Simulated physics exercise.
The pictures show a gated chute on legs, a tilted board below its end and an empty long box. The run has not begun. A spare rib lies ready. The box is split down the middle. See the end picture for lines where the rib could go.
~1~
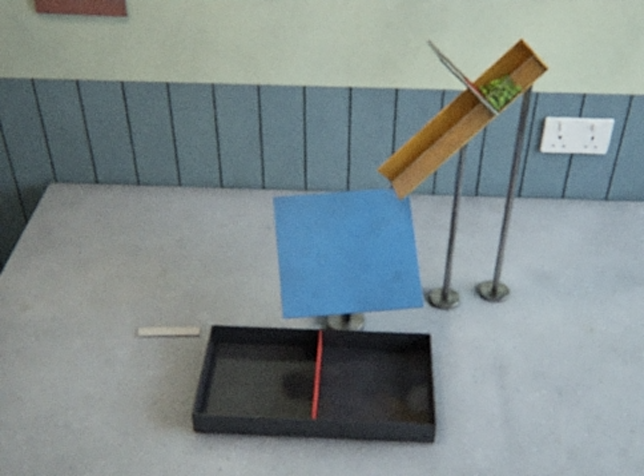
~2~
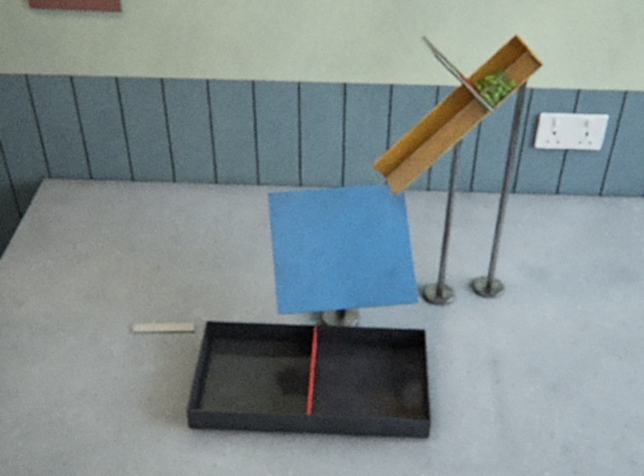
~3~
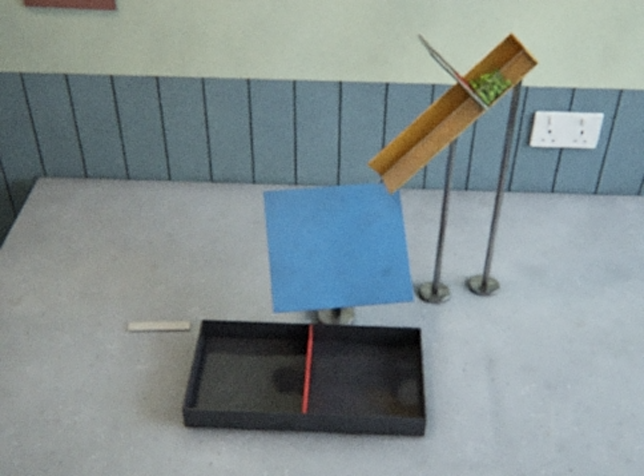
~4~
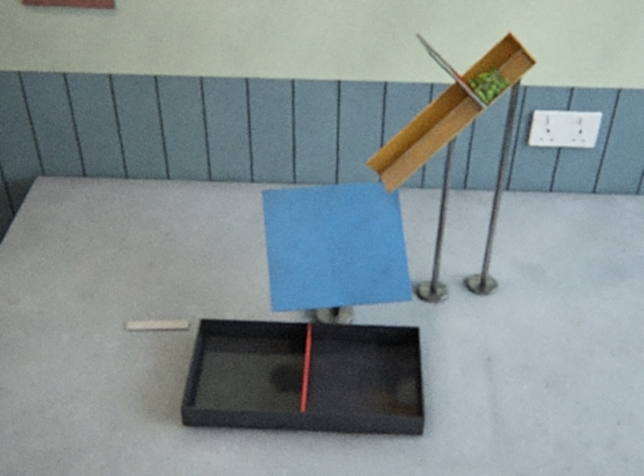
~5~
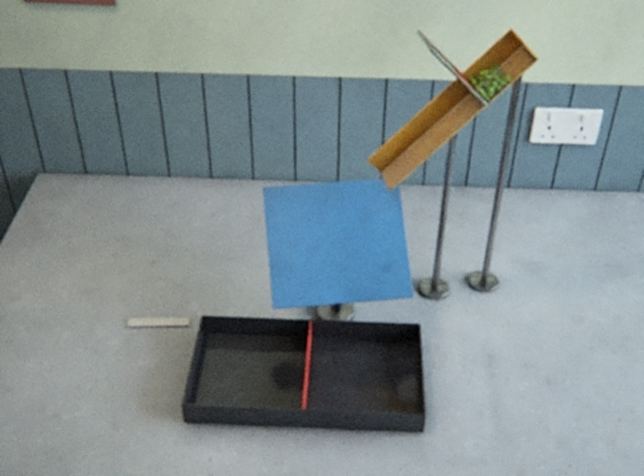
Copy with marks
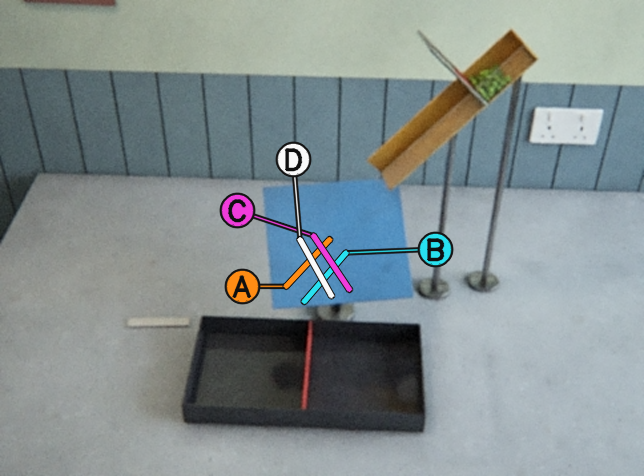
On a grey tabletop, green peas resting behind a gate in a sloping wooden chute above a tilted blue board and empty black box, nothing moving.
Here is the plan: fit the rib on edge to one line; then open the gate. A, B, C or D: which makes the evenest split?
The answer is line A.
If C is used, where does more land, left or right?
Right.
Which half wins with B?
More lands on the left.
On the marked copy, line A from (329, 239) to (286, 286); line B from (345, 252) to (304, 301); line C from (313, 235) to (349, 289); line D from (299, 239) to (331, 295).
Choosing A, of what is caught, close to two thirds in the left half, close to a third in the right.
Choosing B, of what is caught, all but a few in the left half, a small share in the right.
Choosing C, of what is caught, a small share in the left half, the bulk in the right.
Choosing D, of what is caught, a small share in the left half, all but a few in the right.
